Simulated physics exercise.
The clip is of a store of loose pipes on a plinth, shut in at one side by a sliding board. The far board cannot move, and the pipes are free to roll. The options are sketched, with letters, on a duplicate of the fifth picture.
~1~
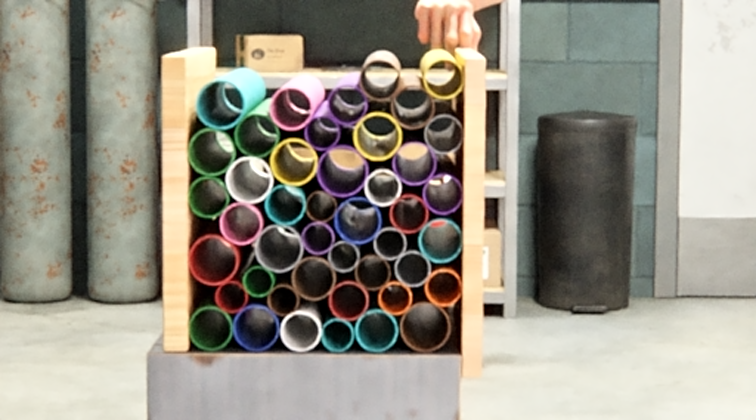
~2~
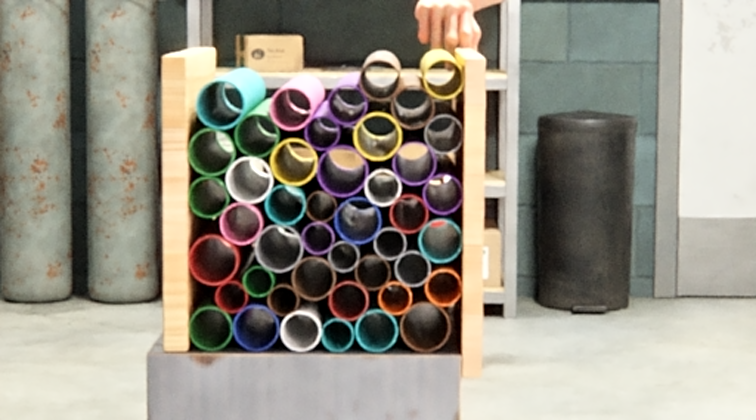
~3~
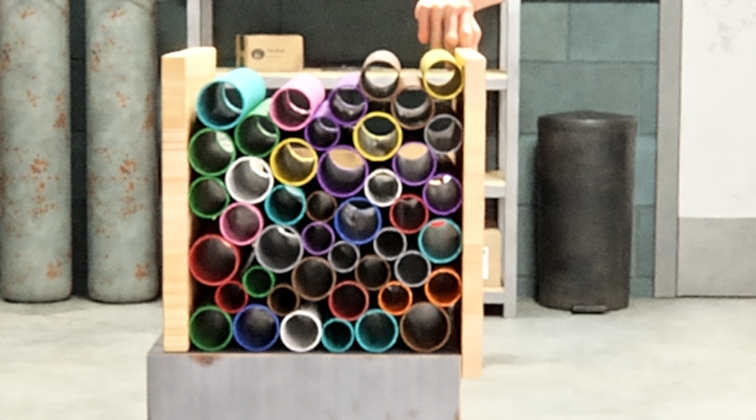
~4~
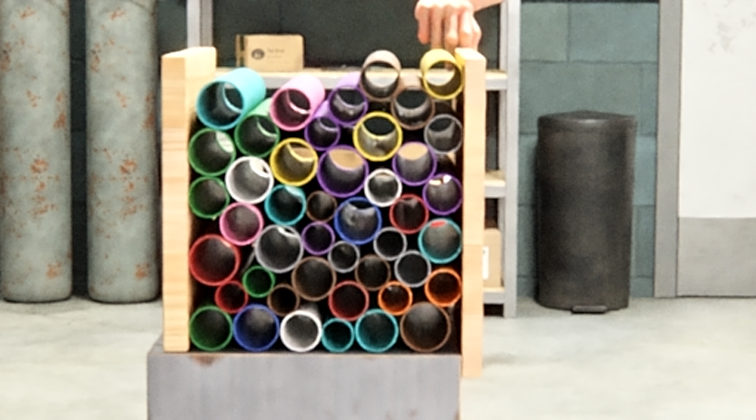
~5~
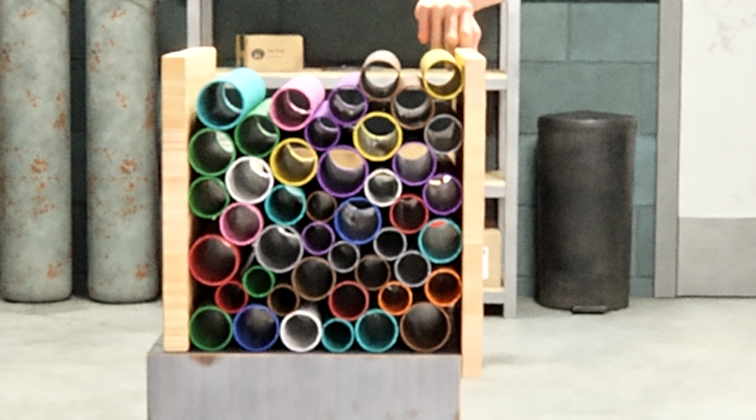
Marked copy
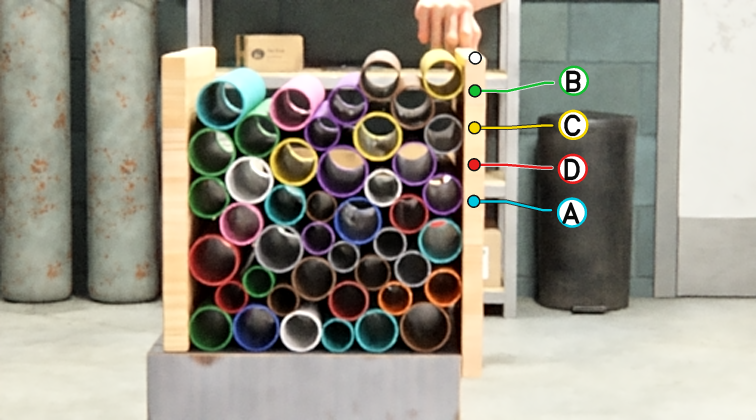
Nothing visibly moves, neither the camera nor the stack of loose pipes, which faces the viewer end-on atop a grey plinth in a workshop-like room. Red, green, blue, purple, yellow, brown and white rims crowd between two upright wooden boards, with turquoise and pink ones at upper left. A hand stays still above the right board, before shelves, with mottled cylinders left and a black bin right.
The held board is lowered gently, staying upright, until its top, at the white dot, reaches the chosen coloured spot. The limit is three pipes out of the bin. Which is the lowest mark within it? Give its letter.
Lower it to D and no more.
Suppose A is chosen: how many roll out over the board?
The count is four.
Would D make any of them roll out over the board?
Yes.
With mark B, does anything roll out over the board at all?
No.
On the copy, A at (473, 201); B at (475, 91); C at (474, 128); D at (474, 165); the white dot at (475, 58).
On D. First, top of the board (464, 112).
Then, top of the board (464, 164).
Finally, top of the board (464, 164), one out over the board.
By contrast, A four out over the board; B none out over the board; C one out over the board.
